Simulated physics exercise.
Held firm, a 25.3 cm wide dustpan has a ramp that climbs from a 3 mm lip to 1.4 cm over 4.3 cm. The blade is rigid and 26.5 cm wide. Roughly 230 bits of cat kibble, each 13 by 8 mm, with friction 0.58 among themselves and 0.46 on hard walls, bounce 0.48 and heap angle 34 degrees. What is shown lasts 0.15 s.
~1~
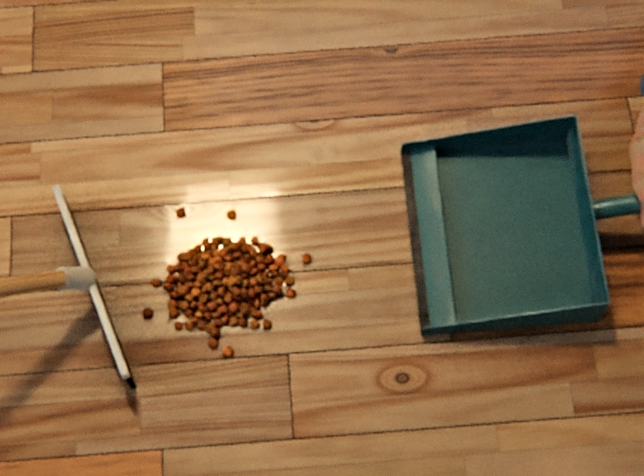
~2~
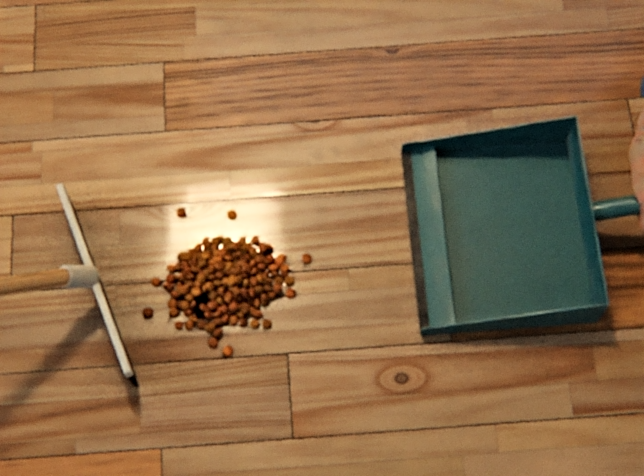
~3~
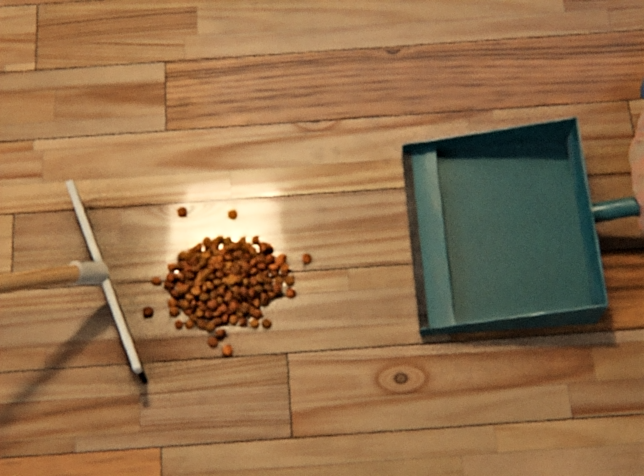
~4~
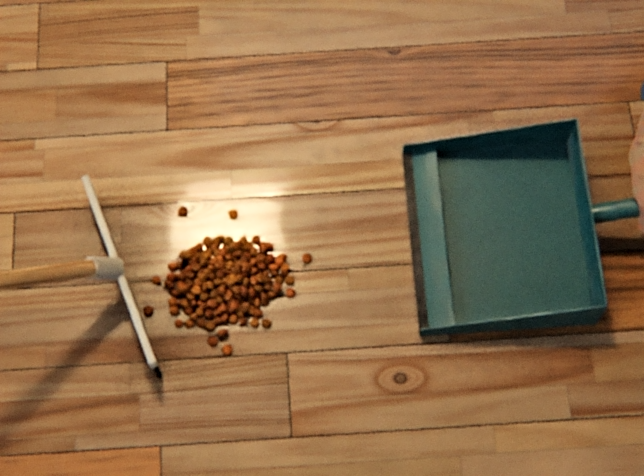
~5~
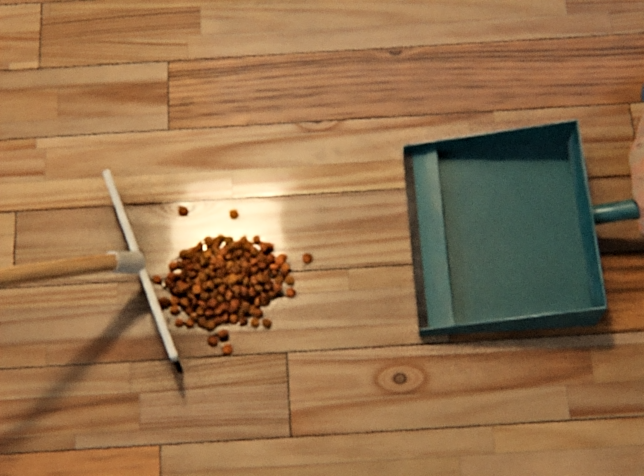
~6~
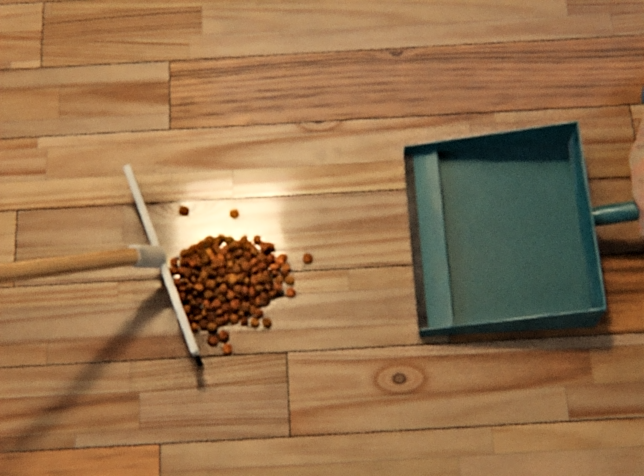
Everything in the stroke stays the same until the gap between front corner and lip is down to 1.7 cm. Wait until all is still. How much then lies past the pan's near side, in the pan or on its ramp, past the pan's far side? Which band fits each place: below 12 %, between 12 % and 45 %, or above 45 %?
As I see it, near side: A tiny fraction; pan: A moderate fraction; far side: A tiny fraction.
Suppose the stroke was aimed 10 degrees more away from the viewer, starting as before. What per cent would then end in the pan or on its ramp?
Roughly 30 per cent would finish in the pan or on its ramp.
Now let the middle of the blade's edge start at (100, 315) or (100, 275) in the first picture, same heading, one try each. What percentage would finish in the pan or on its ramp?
20 and 25 per cent, roughly.
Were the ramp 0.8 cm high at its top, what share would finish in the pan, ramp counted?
About 30 %.
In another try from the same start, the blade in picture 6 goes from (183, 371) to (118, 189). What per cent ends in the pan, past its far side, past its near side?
Pan: 5, far side: 5, near side: 5.
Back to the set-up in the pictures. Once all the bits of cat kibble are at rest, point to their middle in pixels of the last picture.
Once everything settles, the centre is around (401, 220).
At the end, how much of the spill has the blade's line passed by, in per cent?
Roughly 0 in a hundred.
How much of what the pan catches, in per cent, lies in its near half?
Close to 40 %.
Then, 0.15 s after the last picture, middle of the blade 18 cm from the lip; 0 % over the lip, far side 0 %, near side 0 %.
Then, 0.26 s after the last picture, middle of the blade 9 cm from the lip; 0 % over the lip, far side 0 %, near side 0 %.
Then, 0.50 s after the last picture, middle of the blade 6 cm from the lip; 25 % over the lip, far side 5 %, near side 0 %.
In the end, near side 0 %, pan 25 %, far side 5 %, in front of the lip or behind the blade 65 %.
